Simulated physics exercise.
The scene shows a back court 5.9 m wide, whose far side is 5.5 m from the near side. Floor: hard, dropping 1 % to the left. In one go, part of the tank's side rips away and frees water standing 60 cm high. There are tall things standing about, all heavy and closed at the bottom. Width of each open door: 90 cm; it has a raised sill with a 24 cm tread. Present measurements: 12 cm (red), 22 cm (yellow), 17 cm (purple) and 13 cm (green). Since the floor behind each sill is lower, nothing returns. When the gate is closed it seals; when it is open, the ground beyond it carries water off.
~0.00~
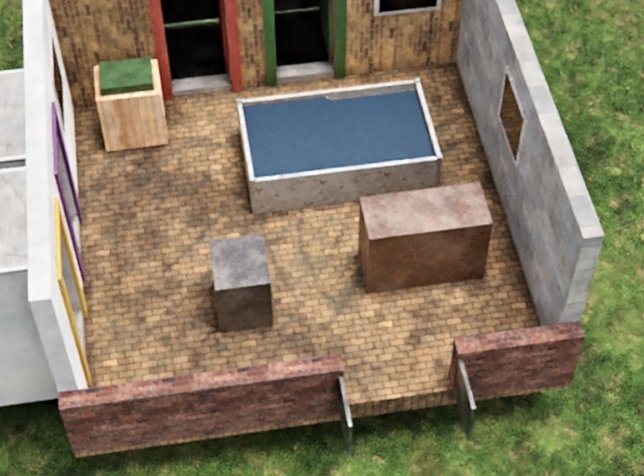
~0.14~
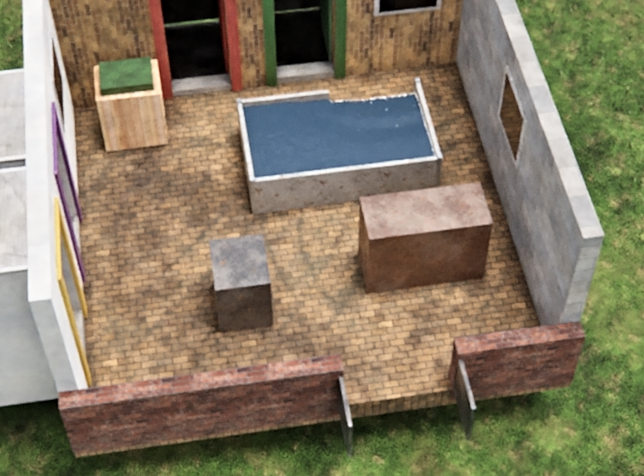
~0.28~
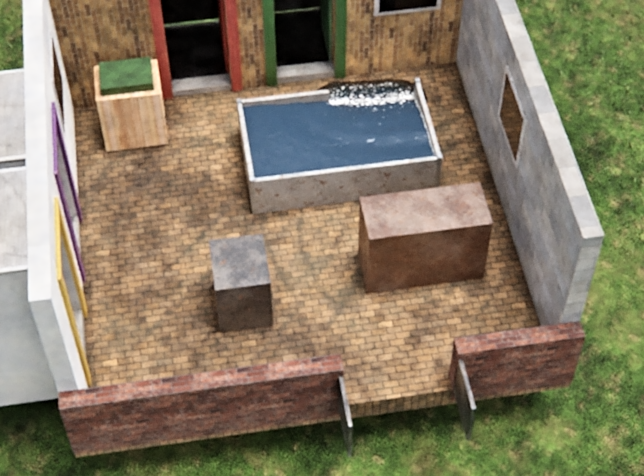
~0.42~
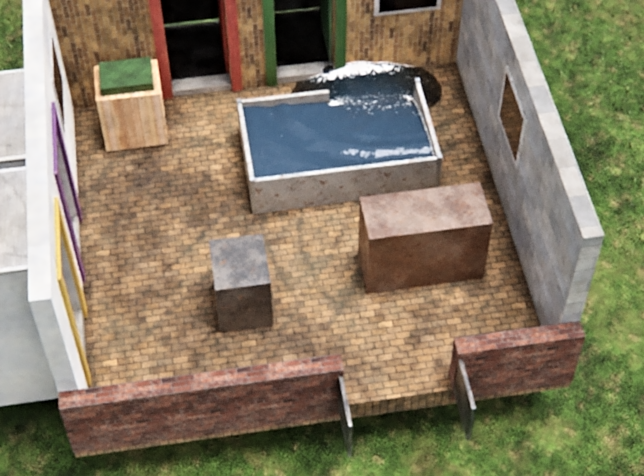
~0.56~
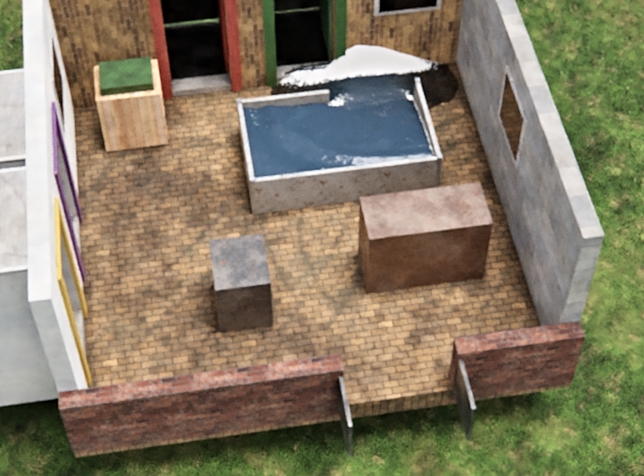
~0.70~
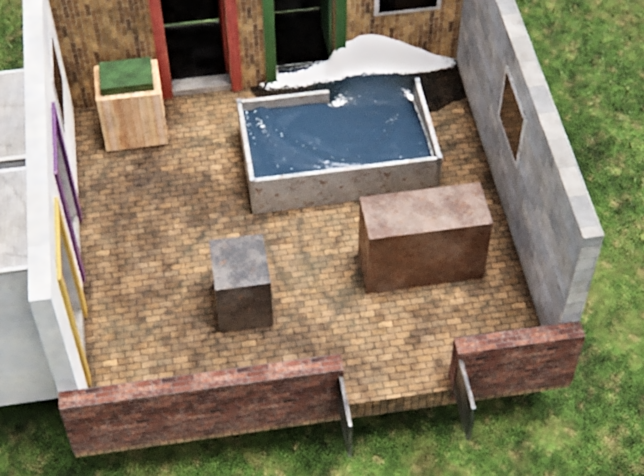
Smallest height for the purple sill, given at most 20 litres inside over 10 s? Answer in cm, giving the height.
About 7 cm.
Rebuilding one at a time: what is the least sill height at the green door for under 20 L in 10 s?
Roughly 26 cm at green.
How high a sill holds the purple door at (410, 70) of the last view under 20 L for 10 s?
Minimum: About 35 cm.
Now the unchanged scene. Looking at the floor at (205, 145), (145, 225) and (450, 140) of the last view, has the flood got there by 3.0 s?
1: Awash; 2: Awash; 3: Awash.
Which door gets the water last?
It's the yellow door.
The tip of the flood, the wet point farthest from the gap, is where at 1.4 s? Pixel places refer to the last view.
(158, 103).
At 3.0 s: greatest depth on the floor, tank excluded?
31 cm.
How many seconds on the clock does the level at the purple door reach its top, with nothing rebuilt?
Roughly 9.5 s.
After 1.4 s water covers 15 % of the floor, deepest (57 cm) near (449, 67); it has not reached the purple door.
After 3.0 s water covers 45 % of the floor, deepest (31 cm) near (357, 78); 4 cm at the purple door, 0 litres in over its 17 cm sill.
After 10.0 s water covers 95 % of the floor, deepest (12 cm) near (91, 425); 11 cm at the purple door, 0 litres in over its 17 cm sill.
At the purple door as built, the water arrived by 3.0 s and peaked near 13 cm at 9.6 s.
Run again over the same 10 s with other heights there, 25 litres in over 6.5 cm, 15 litres over 7.5 cm. The limit of 20 litres is kept from about 7 cm up.
